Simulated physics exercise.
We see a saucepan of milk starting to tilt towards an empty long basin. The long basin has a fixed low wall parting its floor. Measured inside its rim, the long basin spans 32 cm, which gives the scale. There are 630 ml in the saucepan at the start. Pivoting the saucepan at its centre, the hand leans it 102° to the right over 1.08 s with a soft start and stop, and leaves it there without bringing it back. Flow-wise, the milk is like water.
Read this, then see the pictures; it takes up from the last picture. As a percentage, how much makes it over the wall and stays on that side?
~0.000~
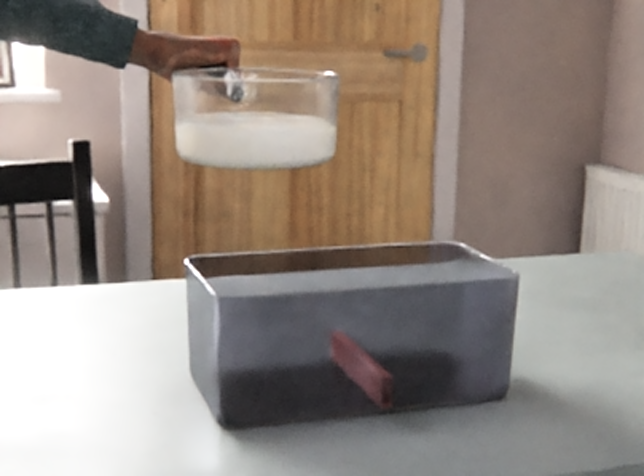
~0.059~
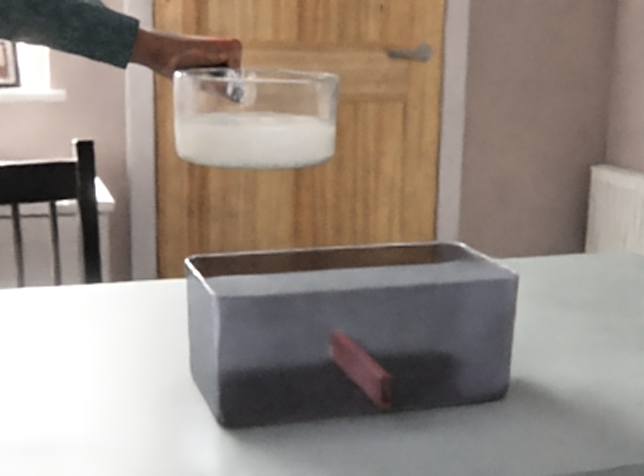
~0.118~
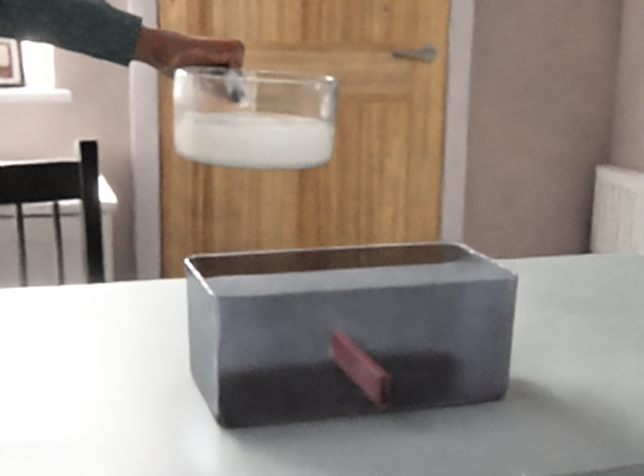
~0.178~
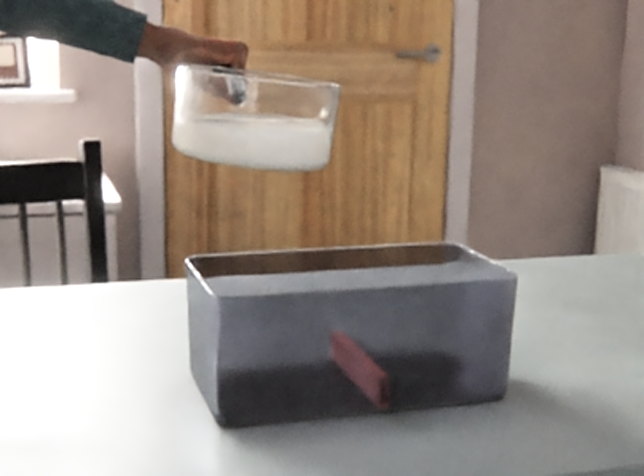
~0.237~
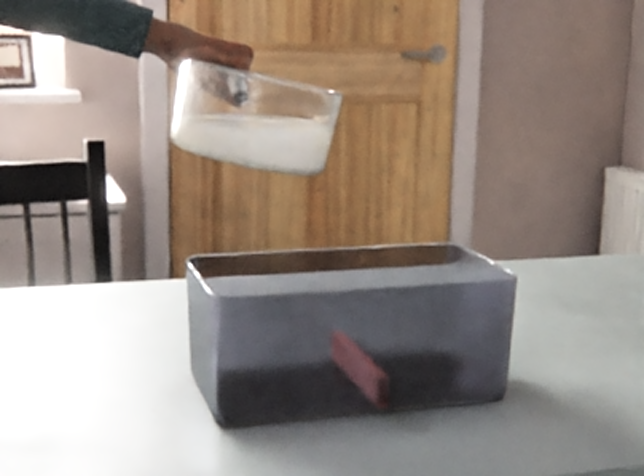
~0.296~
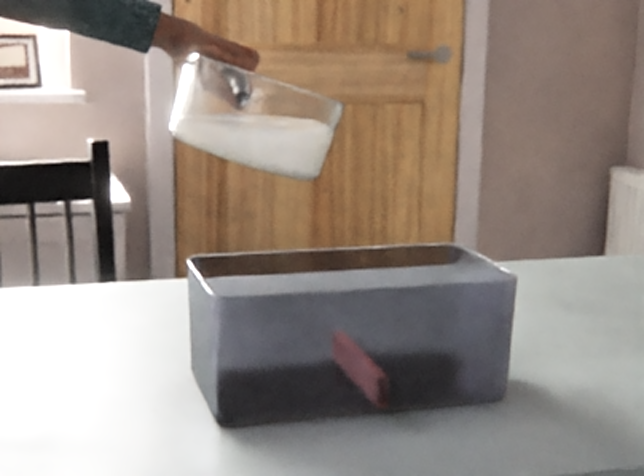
Some 63 per cent makes it over and stays.
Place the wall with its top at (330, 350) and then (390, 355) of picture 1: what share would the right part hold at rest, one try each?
In order, 90 and 25 per cent.
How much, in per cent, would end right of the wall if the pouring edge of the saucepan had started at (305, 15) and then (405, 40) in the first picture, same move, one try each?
Respectively about 40 and 80 percent.
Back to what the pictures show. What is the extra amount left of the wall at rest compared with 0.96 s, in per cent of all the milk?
22 %.
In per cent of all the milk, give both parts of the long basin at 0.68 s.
About 1 left, 3 right.
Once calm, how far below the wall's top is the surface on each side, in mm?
About 24 mm left, about 16 mm right.
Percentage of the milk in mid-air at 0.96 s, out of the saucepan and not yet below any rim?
Roughly 16 %.
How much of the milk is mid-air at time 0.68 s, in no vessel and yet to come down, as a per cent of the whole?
About 30 per cent.
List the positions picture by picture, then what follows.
In the first picture, tilt 0°; pouring edge (334, 76); surface from (179, 122) to (327, 120); the long basin's rim runs from (199, 278) to (488, 259); the wall's top is at (360, 353).
In the second picture, tilt 1°; pouring edge (334, 78); surface from (178, 122) to (327, 120).
In the third picture, tilt 3°; pouring edge (334, 81); surface from (178, 122) to (327, 121).
In the fourth picture, tilt 7°; pouring edge (336, 87); surface from (177, 122) to (326, 122).
In the fifth picture, tilt 12°; pouring edge (337, 95); surface from (176, 120) to (325, 124).
In the sixth picture, tilt 18°; pouring edge (339, 105); surface from (174, 119) to (327, 124).
Then, 0.68 s in, the tilt is 71° and 66 per cent is still to pour, 1 is left of the wall and 3 right of it.
Then, 0.96 s in, the tilt is 99° and 18 per cent is still to pour, 14 is left of the wall and 52 right of it.
Then, 1.26 s in, the tilt is 102° and 2 per cent is still to pour, 33 is left of the wall and 63 right of it.
Then, 1.58 s in, the tilt is 102° and 0 per cent is still to pour, 37 is left of the wall and 63 right of it.
Finally, 37 per cent lies left of the wall, 63 right of it and 0 outside.
